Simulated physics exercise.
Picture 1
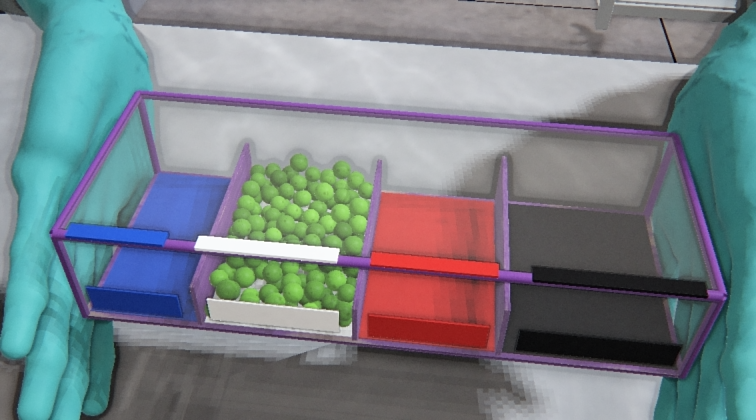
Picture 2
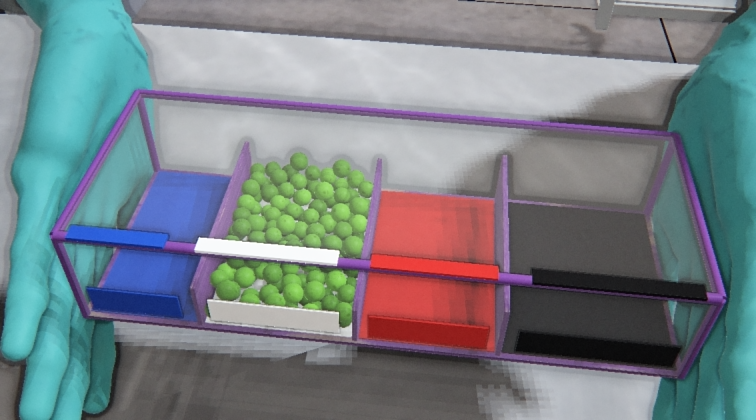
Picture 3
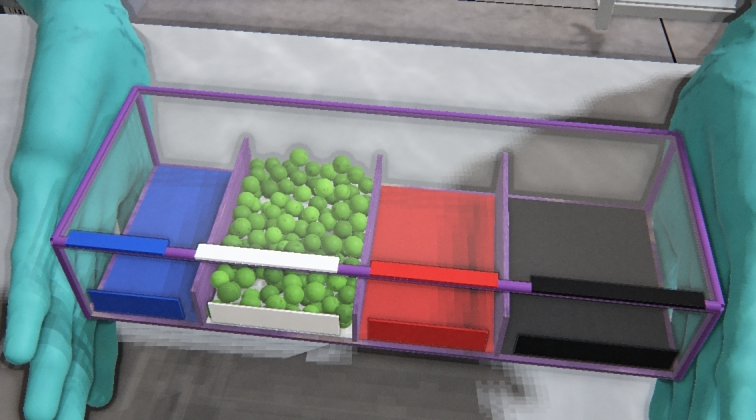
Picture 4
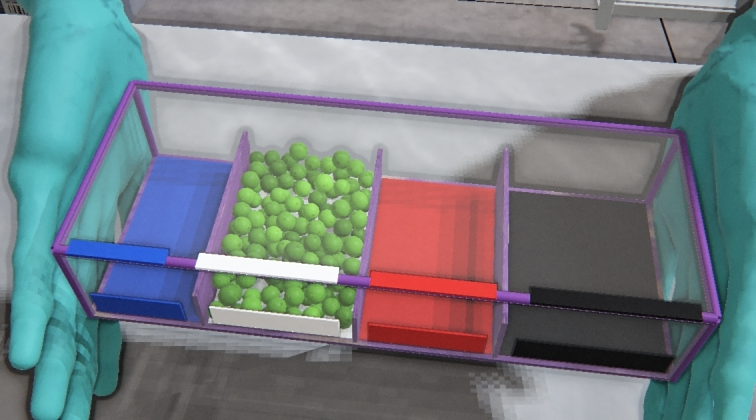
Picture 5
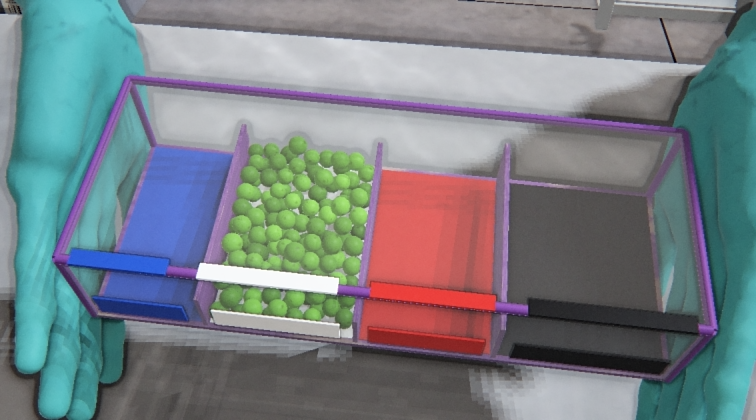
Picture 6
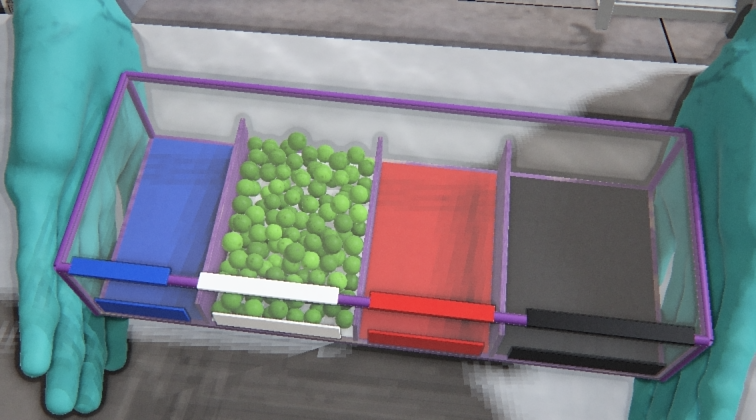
A clear, purple-edged box held between two teal-gloved hands tilts gradually toward the viewer, seen from above and in front over a pale surface with grey below. Inside, from left to right, lie blue, white, red and black sections split by partitions, with green peas crowding the white one. The front edge dips steadily while the peas stay in their section and the camera keeps still.
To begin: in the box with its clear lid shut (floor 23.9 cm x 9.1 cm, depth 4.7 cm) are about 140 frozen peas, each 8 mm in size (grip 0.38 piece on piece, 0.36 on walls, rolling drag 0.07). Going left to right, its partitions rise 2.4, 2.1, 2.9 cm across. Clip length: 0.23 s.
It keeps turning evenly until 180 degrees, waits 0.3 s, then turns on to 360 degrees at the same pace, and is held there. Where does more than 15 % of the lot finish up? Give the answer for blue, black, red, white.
Blue compartment: More; black compartment: Not more; red compartment: More; white compartment: More.
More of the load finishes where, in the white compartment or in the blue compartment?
Larger share at rest: In the white compartment.
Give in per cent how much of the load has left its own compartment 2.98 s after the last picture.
Share away from original compartment at stated time: Approx. 55 %.
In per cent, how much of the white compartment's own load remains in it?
My estimate is some 40 in a hundred.
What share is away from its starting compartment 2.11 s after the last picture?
My estimate is about 40 percent at that moment.
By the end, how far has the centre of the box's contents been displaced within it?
Some 3.0 cm.
Then, 1.15 s after the last picture, tilt 141 degrees; blue 5 %, red 20 %, white 80 %; middle of all pieces near (316, 226).
Then, 2.11 s after the last picture, tilt 161 degrees; blue 15 %, red 25 %, white 60 %; middle of all pieces near (313, 220).
Then, 2.98 s after the last picture, tilt 68 degrees; blue 25 %, black 5 %, red 25 %, white 45 %; middle of all pieces near (316, 258).
Then, 3.83 s after the last picture, tilt 0 degrees; blue 25 %, black 5 %, red 25 %, white 45 %; middle of all pieces near (316, 183).
In the end, blue 25 %, black 5 %, red 25 %, white 45 %.
